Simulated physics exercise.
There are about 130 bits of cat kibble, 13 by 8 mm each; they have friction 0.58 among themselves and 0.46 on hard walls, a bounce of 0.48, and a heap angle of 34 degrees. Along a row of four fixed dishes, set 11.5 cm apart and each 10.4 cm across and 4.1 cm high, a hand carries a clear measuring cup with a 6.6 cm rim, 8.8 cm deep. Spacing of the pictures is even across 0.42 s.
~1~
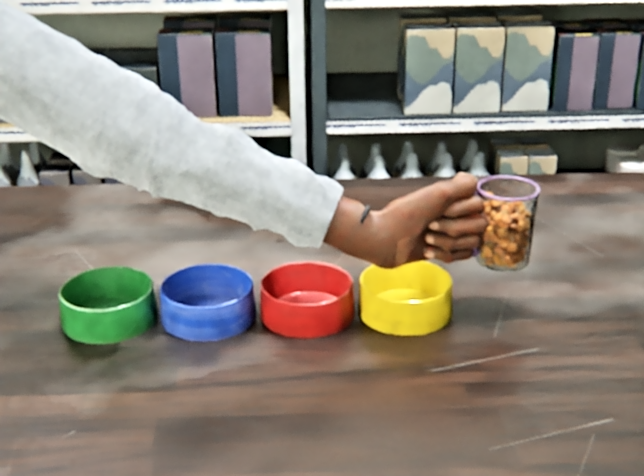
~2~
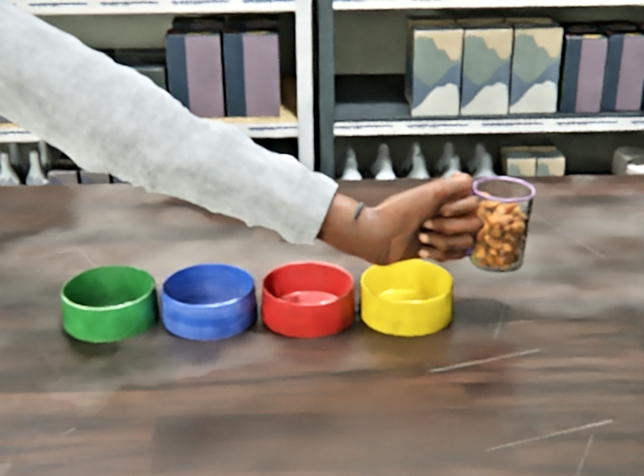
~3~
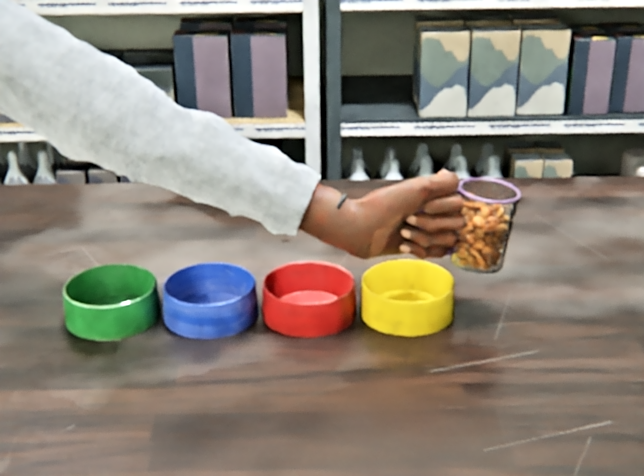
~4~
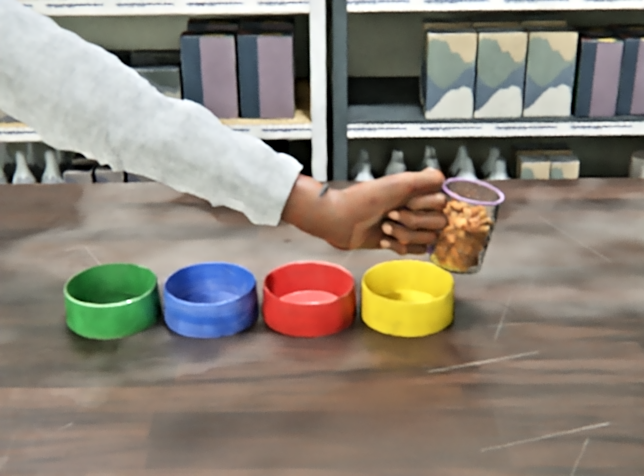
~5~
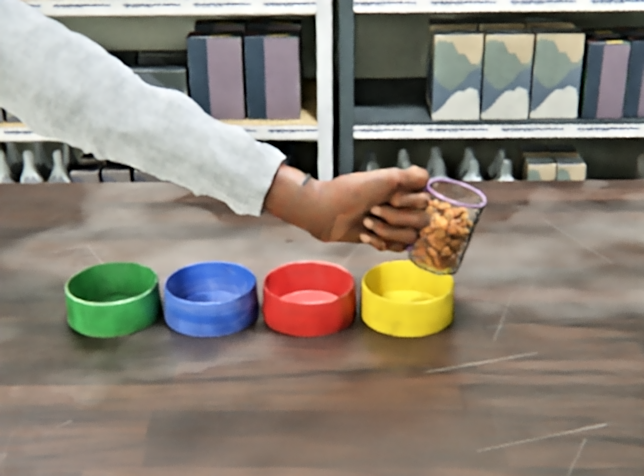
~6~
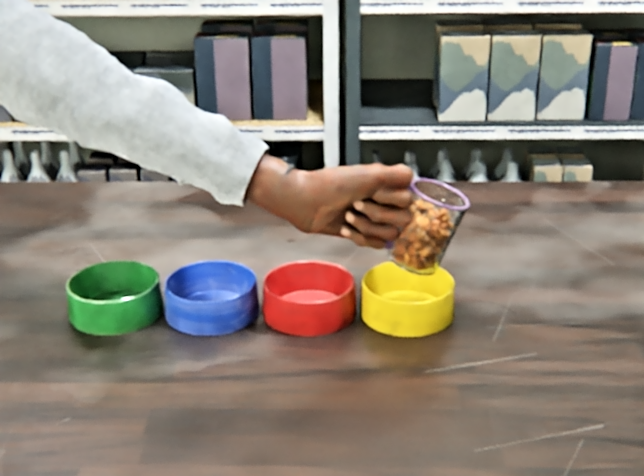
A dark wooden tabletop stands before shelves of boxes, seen from the front and slightly above, with the view shifting very slightly. Four round dishes, green, blue, red and yellow from left to right, sit in a row beneath a grey-sleeved arm whose hand holds a clear, purple-rimmed cup of brown kibble at the right. The hand moves the cup left toward the yellow dish, gradually tilting it.
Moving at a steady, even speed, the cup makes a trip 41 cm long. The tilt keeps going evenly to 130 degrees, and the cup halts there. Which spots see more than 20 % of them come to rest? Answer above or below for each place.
Red dish: Below, blue dish: Above, green dish: Below, yellow dish: Below, counter: Below.
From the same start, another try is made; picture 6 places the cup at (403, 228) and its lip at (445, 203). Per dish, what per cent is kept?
The red dish keeps 0, the blue dish 100, the green dish 0 and the yellow dish 0.
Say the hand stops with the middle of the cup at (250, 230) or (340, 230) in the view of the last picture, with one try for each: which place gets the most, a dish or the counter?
Most lands at red on the first run and at yellow on the second.
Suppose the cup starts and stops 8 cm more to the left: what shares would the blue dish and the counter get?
The blue one would get 0 and the counter 0.
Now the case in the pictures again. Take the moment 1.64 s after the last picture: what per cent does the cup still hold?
Roughly 95 per cent, give or take.
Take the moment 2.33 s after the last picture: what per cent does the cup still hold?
Roughly 0 per cent of the load.
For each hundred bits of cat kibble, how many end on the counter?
Roughly 0 in a hundred.
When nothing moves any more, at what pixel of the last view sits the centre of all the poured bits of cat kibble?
Near (203, 298).
Then, 0.99 s after the last picture, tilt 71 degrees; cup holds 100 %.
Then, 1.64 s after the last picture, tilt 105 degrees; cup holds 95 %, blue 5 %.
Then, 2.33 s after the last picture, tilt 130 degrees; cup holds 0 %, blue 100 %.
In the end, red 0 %, blue 100 %, green 0 %, yellow 0 %, counter 0 %.
